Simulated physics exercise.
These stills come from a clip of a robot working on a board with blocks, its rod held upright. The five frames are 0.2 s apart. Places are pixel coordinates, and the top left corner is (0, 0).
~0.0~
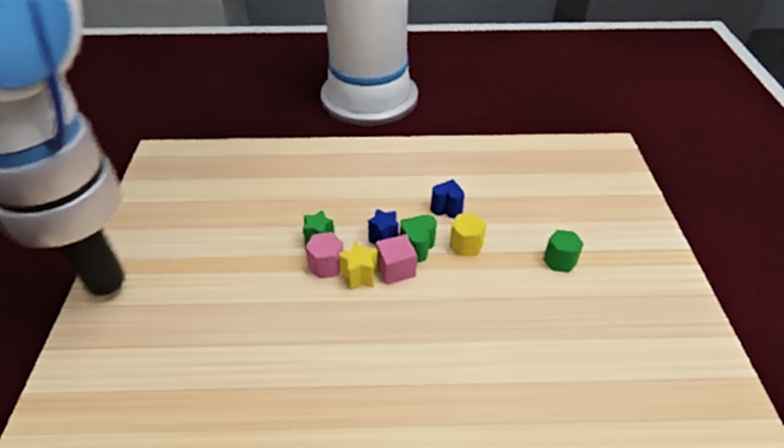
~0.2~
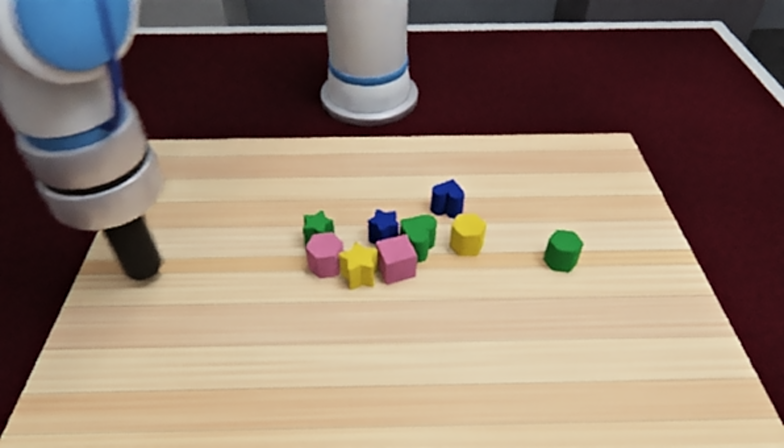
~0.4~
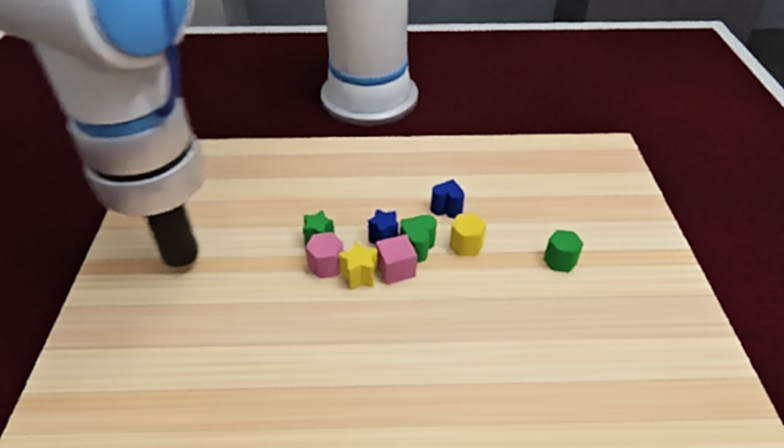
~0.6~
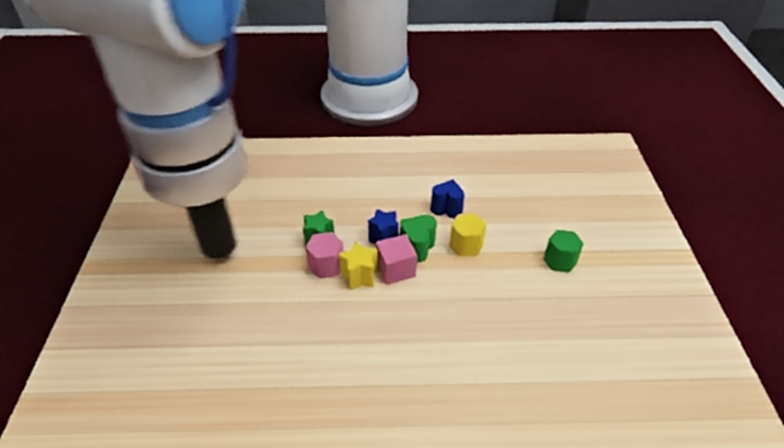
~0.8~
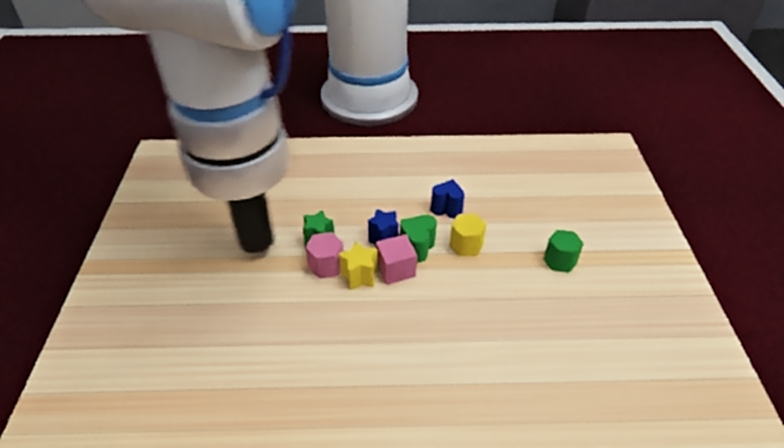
A pale wooden board rests on a dark red surface, seen from above at an angle by a still camera. Green, pink, yellow and blue blocks cluster near the middle, with a lone green block to the right and a white robot base behind. A white and blue robot arm carries its black rod steadily rightward from the left edge, stopping short of the blocks, which stay still.
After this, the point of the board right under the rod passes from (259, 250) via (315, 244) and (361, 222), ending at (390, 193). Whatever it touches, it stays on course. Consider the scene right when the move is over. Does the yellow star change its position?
Short answer: No.
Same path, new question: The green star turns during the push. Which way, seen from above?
Clockwise.
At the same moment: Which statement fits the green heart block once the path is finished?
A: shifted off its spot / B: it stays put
The one that fits is A, shifted off its spot.
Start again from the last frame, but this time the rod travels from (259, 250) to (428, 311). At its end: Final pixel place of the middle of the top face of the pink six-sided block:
My estimate: (469, 293).
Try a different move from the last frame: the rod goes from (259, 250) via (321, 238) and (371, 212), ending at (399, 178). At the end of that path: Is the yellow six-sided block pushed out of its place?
That would be a no.
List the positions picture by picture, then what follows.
The first picture shows tip of the rod at (106, 283), middles of tops, green star at (317, 221), pink six-sided block at (324, 244), yellow star at (359, 255), blue star at (384, 218), green heart block at (419, 226).
The second picture shows rod at (144, 268), nothing pushed.
The third picture shows rod at (182, 255), nothing pushed.
The fourth picture shows rod at (219, 247), nothing pushed.
The fifth picture shows rod at (257, 241), green star at (317, 221), pink six-sided block at (324, 244), yellow star at (359, 255), blue star at (384, 218), green heart block at (419, 226).
The first path, step by step. One third of the way, rod at (313, 234); green star at (341, 216), turned 15° anticlockwise; pink six-sided block at (329, 245), turned 20° clockwise.
Two thirds of the way, rod at (361, 213); green star at (388, 196), turned 15° anticlockwise; pink six-sided block at (333, 244), turned 40° clockwise; blue star at (406, 214), turned 40° clockwise; green heart block at (430, 229), turned 25° clockwise.
At the end, rod at (390, 184); green star at (413, 183), turned 40° clockwise; pink six-sided block at (333, 244), turned 40° clockwise; yellow star unmoved; blue star at (406, 214), turned 40° clockwise; green heart block at (430, 229), turned 25° clockwise.
